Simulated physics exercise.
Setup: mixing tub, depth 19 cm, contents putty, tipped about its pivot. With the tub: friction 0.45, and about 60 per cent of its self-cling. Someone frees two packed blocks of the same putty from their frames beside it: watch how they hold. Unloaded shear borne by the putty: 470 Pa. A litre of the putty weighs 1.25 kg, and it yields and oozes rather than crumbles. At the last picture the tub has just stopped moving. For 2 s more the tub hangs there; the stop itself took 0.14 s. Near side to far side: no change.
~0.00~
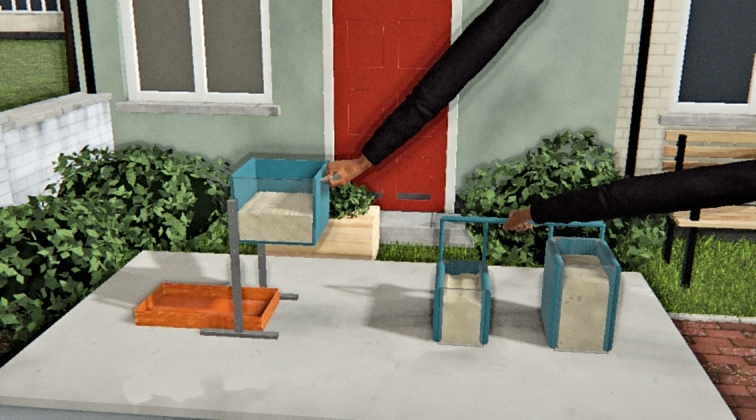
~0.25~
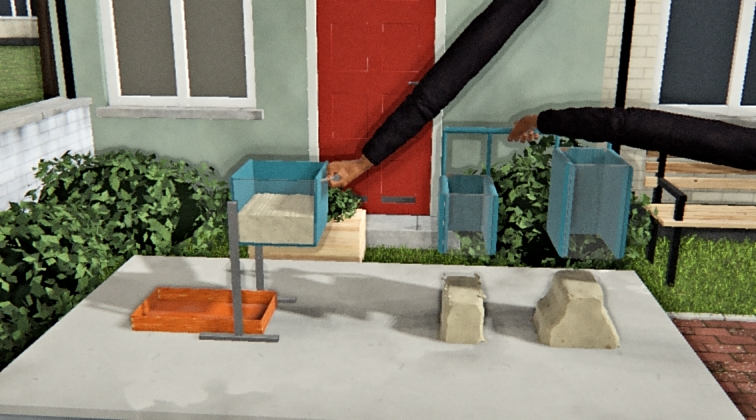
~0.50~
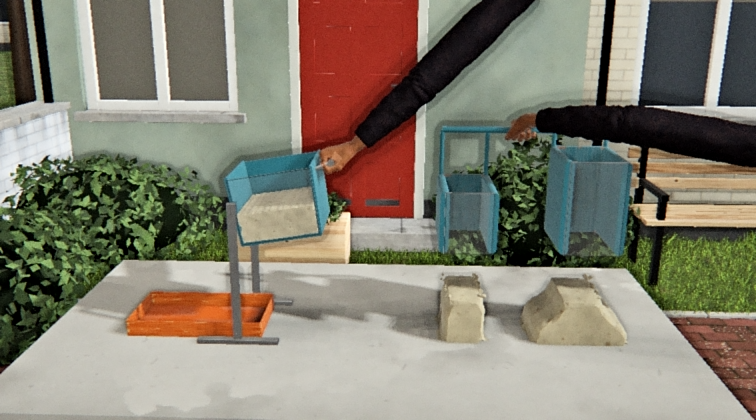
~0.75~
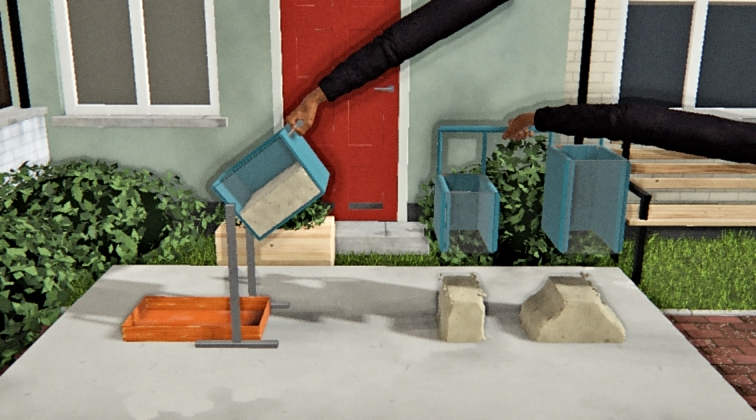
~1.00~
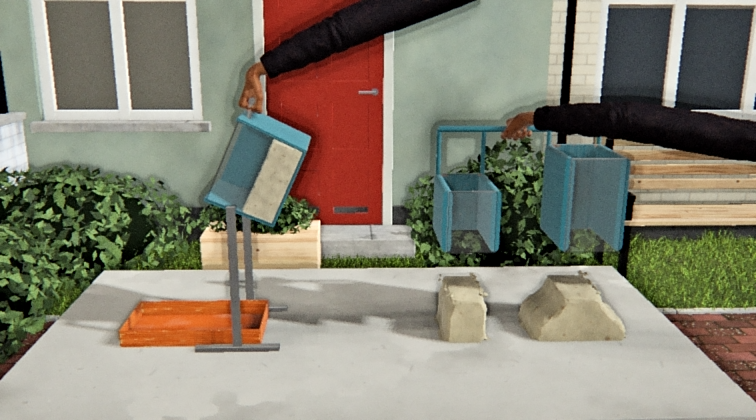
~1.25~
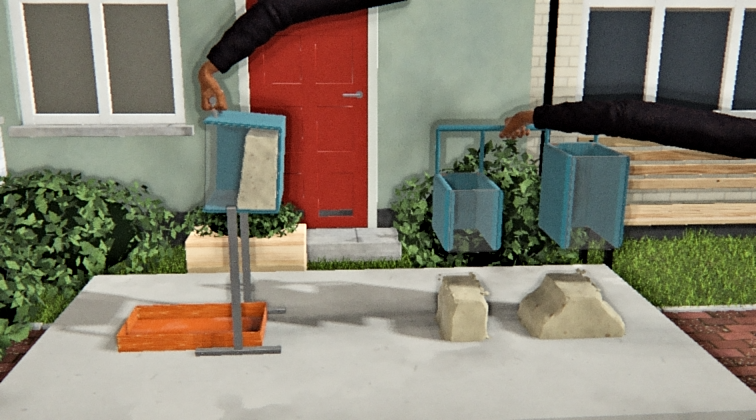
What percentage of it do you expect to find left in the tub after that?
About 100 percent is left in the tub.
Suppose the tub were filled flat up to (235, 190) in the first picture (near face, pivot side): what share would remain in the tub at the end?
50 %.
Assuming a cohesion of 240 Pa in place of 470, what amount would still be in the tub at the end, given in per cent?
It would come to about 75 %.
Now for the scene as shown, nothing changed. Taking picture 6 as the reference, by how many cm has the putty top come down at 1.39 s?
Around 3 cm below its level in the last picture.
After 1.39 s, the tub is at 86 degrees and holds 100 %.
After 1.56 s, the tub is at 86 degrees and holds 100 %.
After 1.73 s, the tub is at 86 degrees and holds 100 %.
After 1.90 s, the tub is at 86 degrees and holds 100 %.
After 3.25 s, at the end, the tub is at 86 degrees and holds 100 %.
